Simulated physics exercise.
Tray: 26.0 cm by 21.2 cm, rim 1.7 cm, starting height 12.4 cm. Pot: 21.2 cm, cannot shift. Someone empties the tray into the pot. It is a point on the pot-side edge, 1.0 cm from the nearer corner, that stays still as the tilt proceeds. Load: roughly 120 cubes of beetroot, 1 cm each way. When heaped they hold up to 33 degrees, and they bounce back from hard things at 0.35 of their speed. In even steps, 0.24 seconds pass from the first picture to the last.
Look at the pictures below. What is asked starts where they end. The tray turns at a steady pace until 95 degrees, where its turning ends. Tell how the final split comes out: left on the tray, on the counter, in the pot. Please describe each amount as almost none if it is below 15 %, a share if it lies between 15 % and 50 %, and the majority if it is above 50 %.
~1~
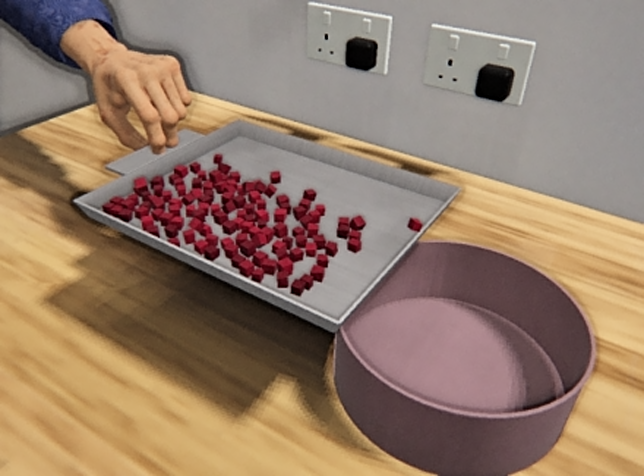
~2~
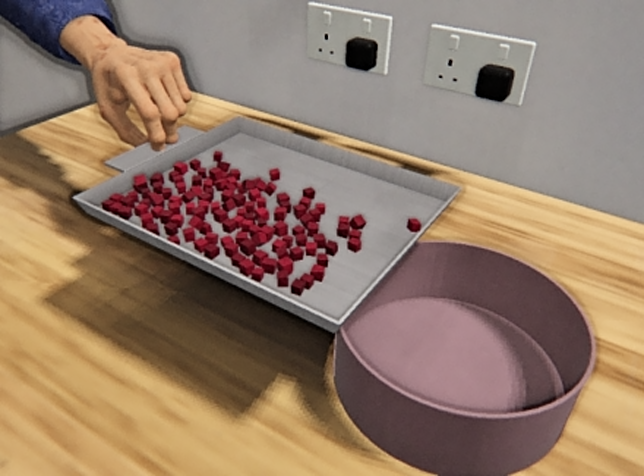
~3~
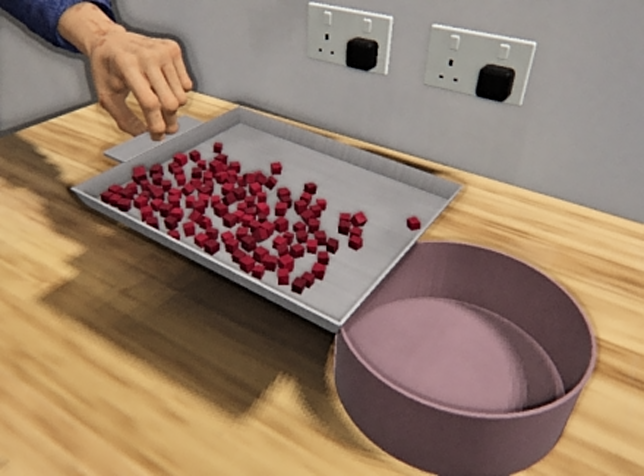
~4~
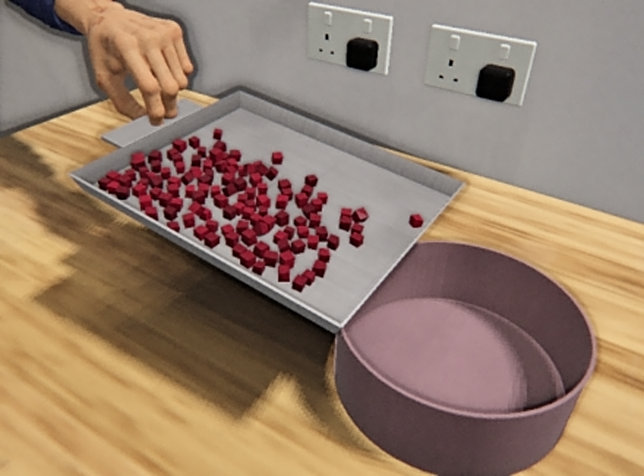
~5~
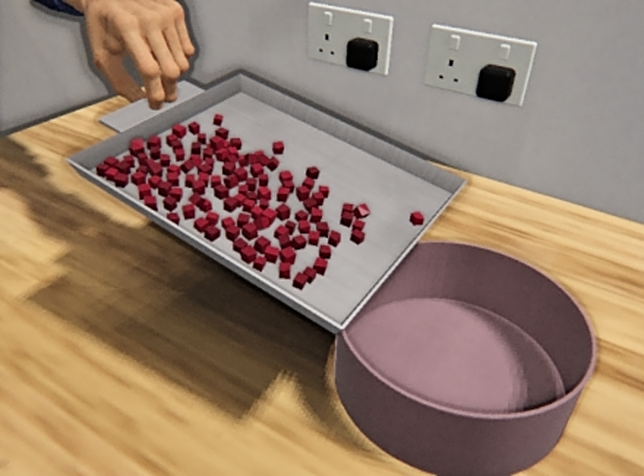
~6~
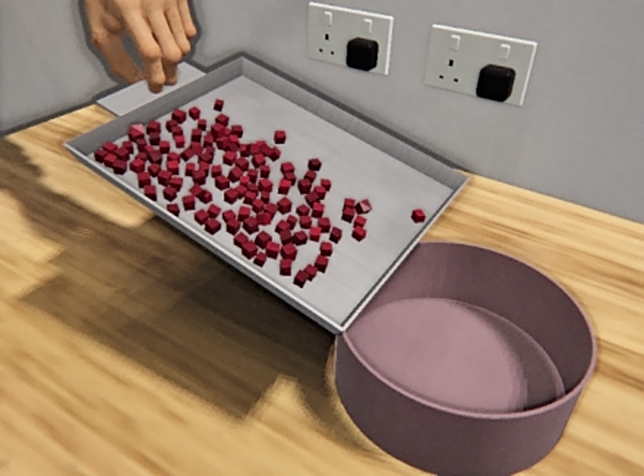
In the end tray: A minor amount. Counter: The greater amount. Pot: A sizeable amount.
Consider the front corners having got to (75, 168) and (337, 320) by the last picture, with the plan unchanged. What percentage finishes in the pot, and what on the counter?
Pot 0 % / counter 100 %.
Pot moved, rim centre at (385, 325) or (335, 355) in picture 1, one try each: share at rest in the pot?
Near 90 and 90 percent, one try each.
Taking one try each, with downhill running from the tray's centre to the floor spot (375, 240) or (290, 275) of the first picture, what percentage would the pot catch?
About 90 per cent on the first try and 0 per cent on the second.
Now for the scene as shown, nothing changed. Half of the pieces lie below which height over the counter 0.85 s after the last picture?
About 12 centimetres.
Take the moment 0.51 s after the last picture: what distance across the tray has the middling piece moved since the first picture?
It has moved some 9 cm from its start.
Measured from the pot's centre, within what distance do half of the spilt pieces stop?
Some 18 centimetres.
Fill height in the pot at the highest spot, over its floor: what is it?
I'd put it at close to 1.5 centimetres.
Then, 0.51 s after the last picture, tilt 52 degrees; the tray holds 100 %, the pot 0 %.
Then, 0.85 s after the last picture, tilt 78 degrees; the tray holds 50 %, the pot 15 %.
Then, 1.28 s after the last picture, tilt 95 degrees; the tray holds 0 %, the pot 35 %.
In the end, tray 0 %, counter 65 %, pot 35 %.
